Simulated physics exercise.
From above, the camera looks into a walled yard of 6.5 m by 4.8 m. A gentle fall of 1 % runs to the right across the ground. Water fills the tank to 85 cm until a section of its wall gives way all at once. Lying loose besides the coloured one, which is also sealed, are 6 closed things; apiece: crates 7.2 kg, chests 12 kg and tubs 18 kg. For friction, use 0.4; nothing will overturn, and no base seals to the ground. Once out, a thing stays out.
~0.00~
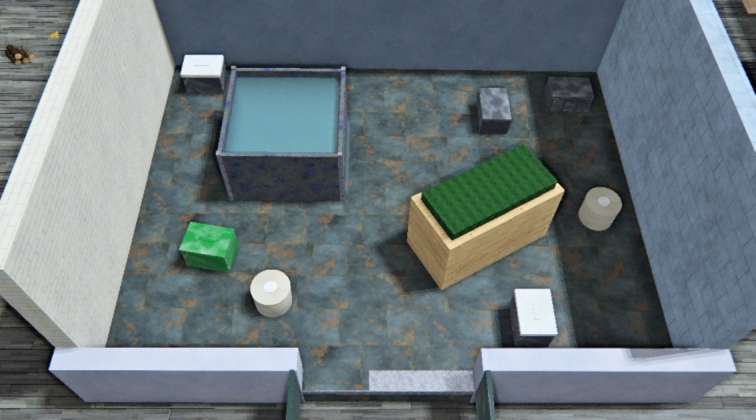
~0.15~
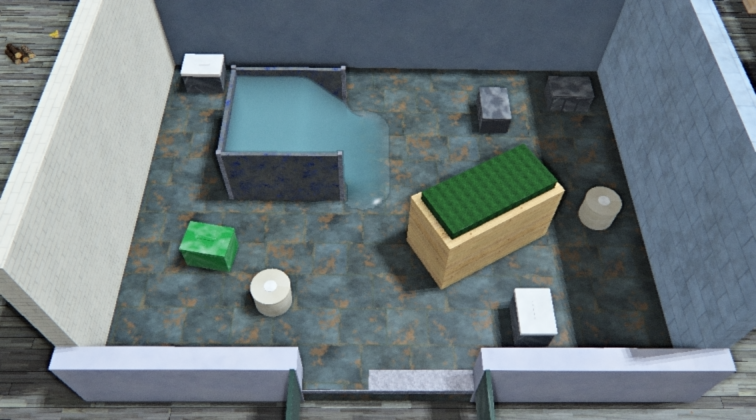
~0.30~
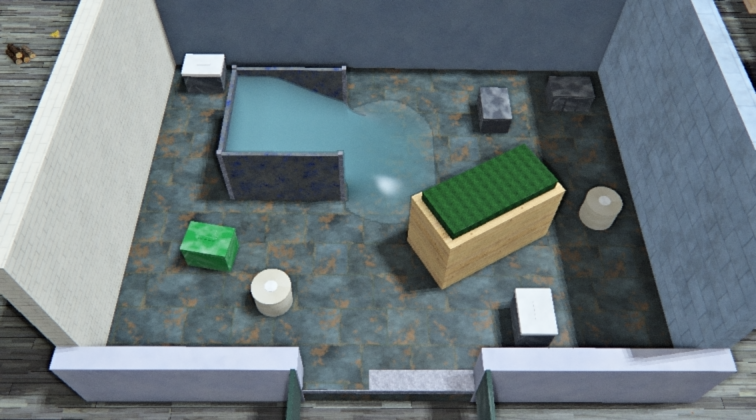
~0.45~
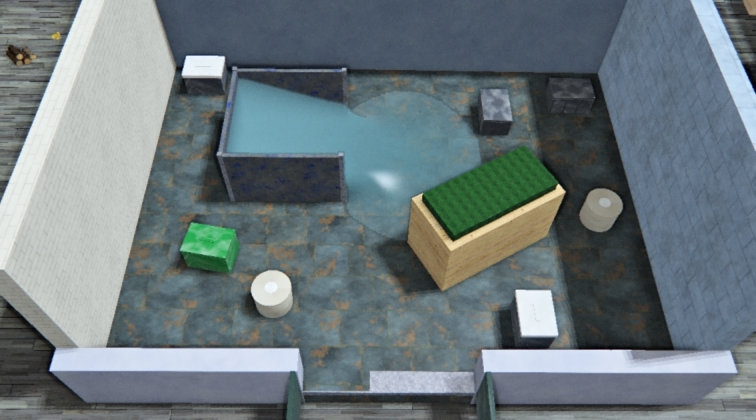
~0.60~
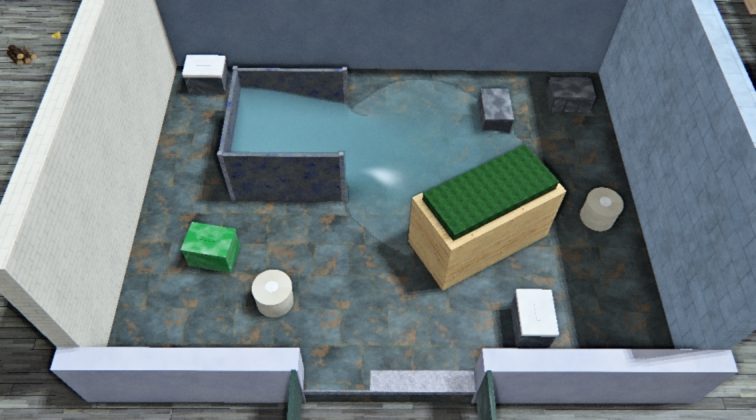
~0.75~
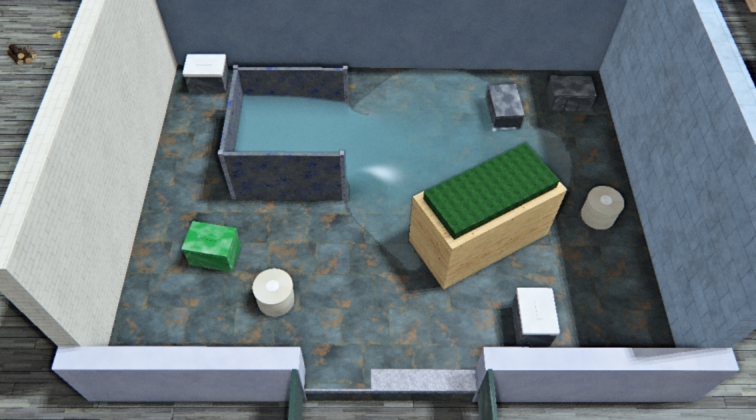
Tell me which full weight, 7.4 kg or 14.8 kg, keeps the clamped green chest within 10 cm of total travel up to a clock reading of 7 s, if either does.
That holds for the lighter one already.
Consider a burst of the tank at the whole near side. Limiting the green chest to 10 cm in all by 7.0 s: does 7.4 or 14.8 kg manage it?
In that case no choice suffices.
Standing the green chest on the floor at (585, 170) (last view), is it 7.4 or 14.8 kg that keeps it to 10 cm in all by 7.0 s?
Both fall short.
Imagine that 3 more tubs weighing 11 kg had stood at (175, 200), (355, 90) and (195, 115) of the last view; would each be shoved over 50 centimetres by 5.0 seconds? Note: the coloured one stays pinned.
Within it, beyond it, within it.
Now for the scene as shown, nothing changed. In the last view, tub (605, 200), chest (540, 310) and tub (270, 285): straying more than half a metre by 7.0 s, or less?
In sequence the three objects are farther, farther and not as far.
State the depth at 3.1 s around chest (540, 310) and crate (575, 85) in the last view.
Around 1 cm and 23 cm.
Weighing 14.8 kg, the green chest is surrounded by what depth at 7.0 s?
Close to 1 cm deep.
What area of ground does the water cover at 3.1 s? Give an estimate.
Roughly 20 m2.
After 1.4 s the green chest would be 0 cm from its start with 7.4 kg and 0 cm from its start with 14.8 kg; 0 cm of water round it then.
After 3.1 s the green chest would be 0 cm from its start with 7.4 kg and 0 cm from its start with 14.8 kg; 0 cm of water round it then.
After 4.9 s the green chest would be 0 cm from its start with 7.4 kg and 0 cm from its start with 14.8 kg; 1 cm of water round it then.
After 7.0 s the green chest would be 0 cm from its start with 7.4 kg and 0 cm from its start with 14.8 kg; 1 cm of water round it then.
